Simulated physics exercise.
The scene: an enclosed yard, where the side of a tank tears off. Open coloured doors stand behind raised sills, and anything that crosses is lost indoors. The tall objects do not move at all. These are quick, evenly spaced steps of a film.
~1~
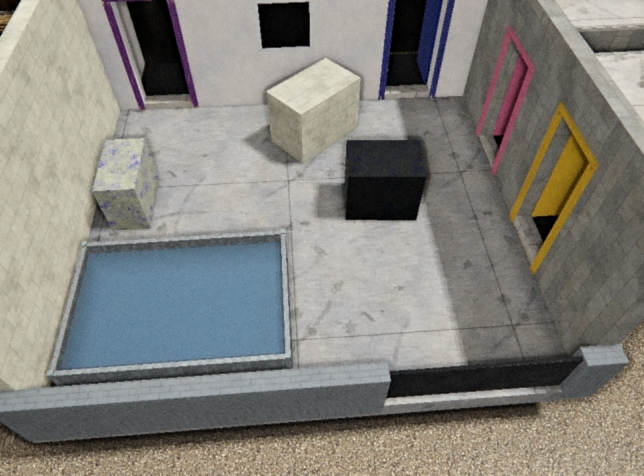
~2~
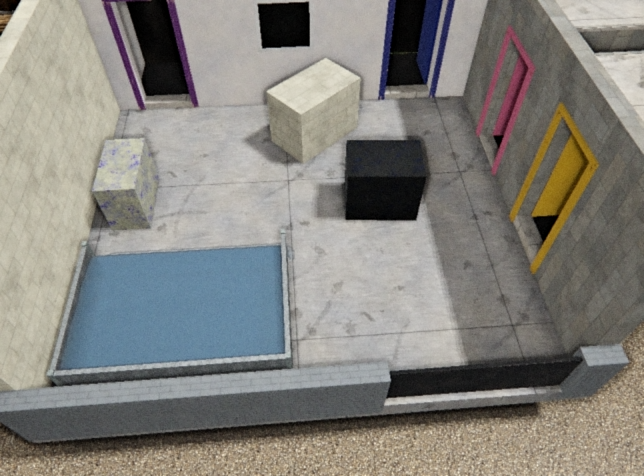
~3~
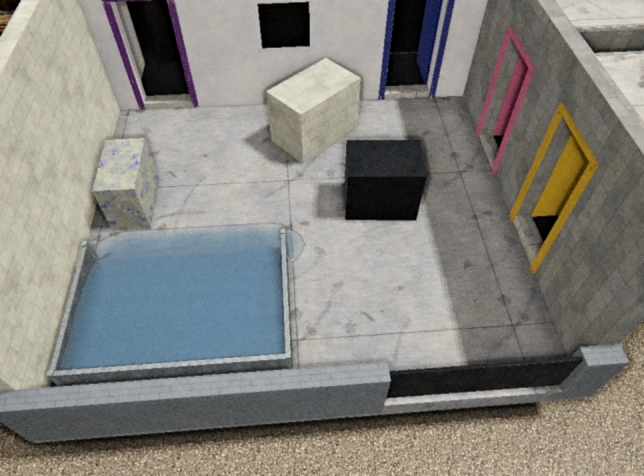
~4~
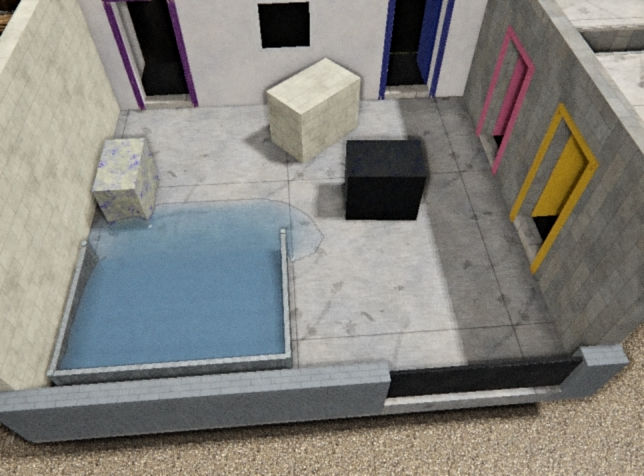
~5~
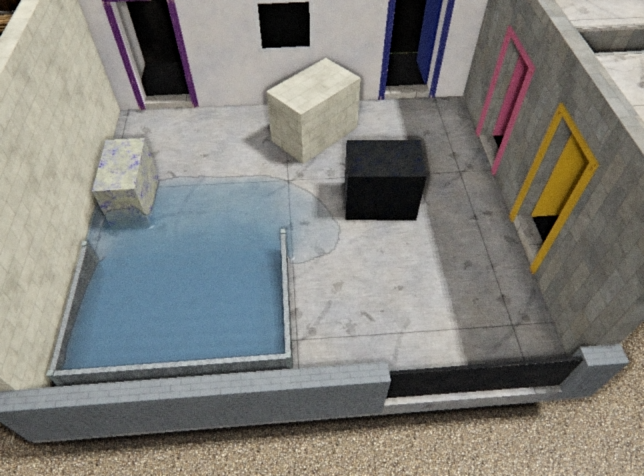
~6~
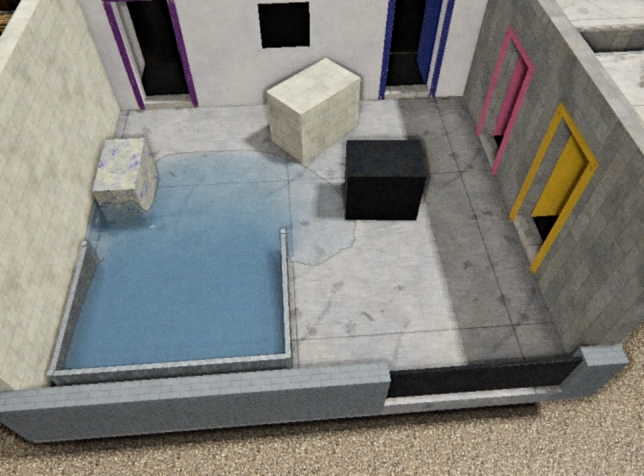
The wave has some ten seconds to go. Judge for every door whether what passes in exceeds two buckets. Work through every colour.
My prediction: Blue door: No more than two buckets; purple door: More than two buckets; pink door: More than two buckets; yellow door: No more than two buckets.
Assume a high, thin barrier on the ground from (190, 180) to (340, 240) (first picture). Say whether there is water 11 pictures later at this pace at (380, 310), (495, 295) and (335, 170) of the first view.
In order: Soaked, untouched, untouched.
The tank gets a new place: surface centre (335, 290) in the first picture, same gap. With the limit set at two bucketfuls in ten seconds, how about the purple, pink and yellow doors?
Result: Purple door tops the limit, pink door tops the limit, yellow door tops the limit.
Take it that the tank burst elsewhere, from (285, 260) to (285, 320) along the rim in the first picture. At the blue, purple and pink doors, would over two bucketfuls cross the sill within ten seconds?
The blue door tops the limit, the purple door stays within the limit and the pink door tops the limit.
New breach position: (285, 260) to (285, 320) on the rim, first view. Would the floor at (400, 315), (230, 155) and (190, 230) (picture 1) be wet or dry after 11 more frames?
Taking the points in order: Swamped, unwetted and unwetted.
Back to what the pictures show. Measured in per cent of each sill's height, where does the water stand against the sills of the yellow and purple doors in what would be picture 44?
Some 20 percent, then some 110 percent.
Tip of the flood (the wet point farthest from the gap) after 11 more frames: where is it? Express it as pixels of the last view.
(418, 106).
A moment on, water covers 40 % of the floor; the blue door not reached, the purple door under two buckets in, the pink door not reached, the yellow door not reached.
Next, water covers 50 % of the floor; the blue door wet at the sill, nothing in, the purple door over two buckets in, the pink door not reached, the yellow door not reached.
Then, water covers 65 % of the floor; the blue door wet at the sill, nothing in, the purple door far over two buckets in, the pink door wet at the sill, nothing in, the yellow door not reached.
Later, water covers 90 % of the floor; the blue door wet at the sill, nothing in, the purple door far over two buckets in, the pink door over two buckets in, the yellow door wet at the sill, nothing in.
In the end, water covers 100 % of the floor; the blue door wet at the sill, nothing in, the purple door far over two buckets in, the pink door far over two buckets in, the yellow door wet at the sill, nothing in.
